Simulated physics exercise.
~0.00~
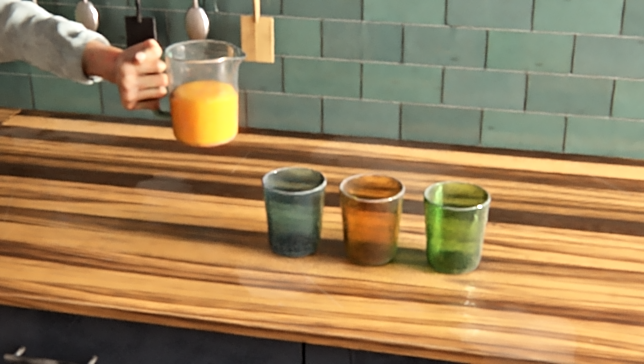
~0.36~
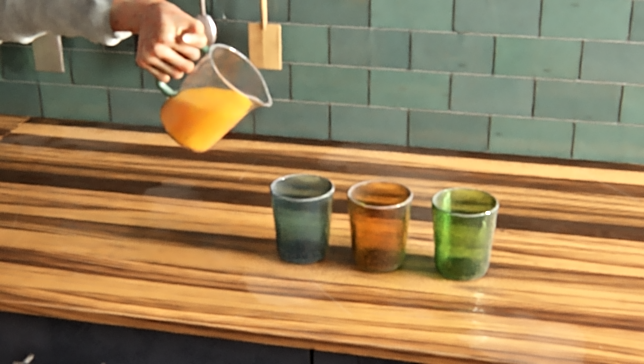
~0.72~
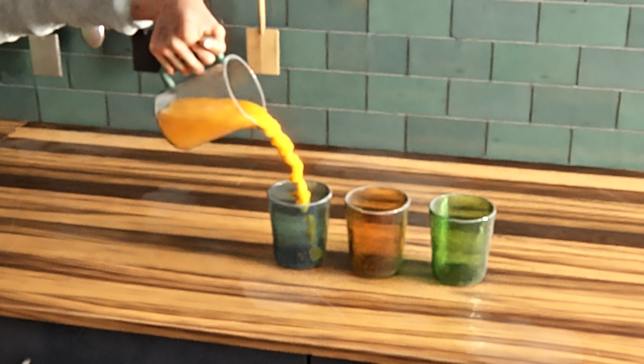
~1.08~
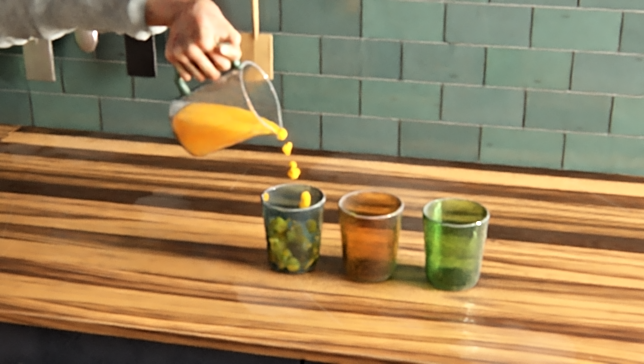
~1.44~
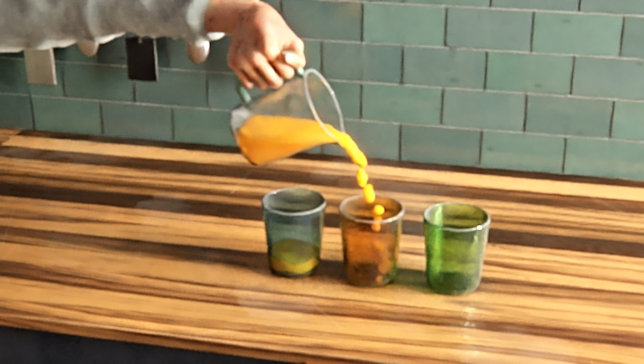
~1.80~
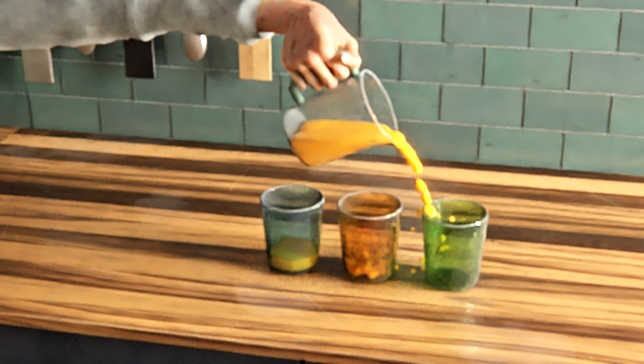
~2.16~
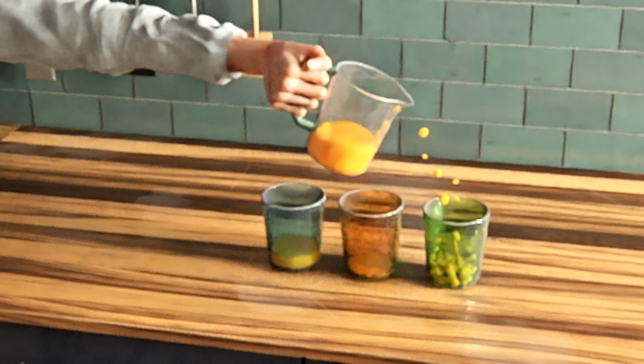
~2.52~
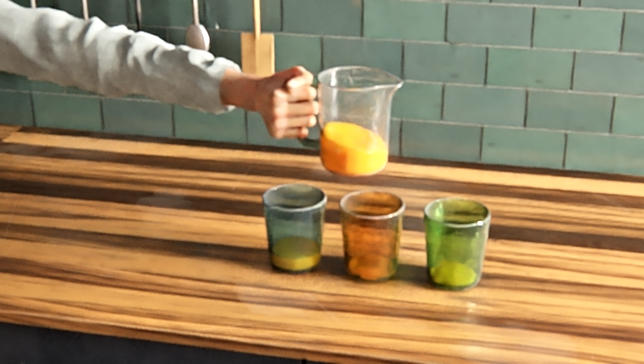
Orange juice pouring from a hand-held glass pitcher into blue, amber and green glasses in turn, leaving a little in each.
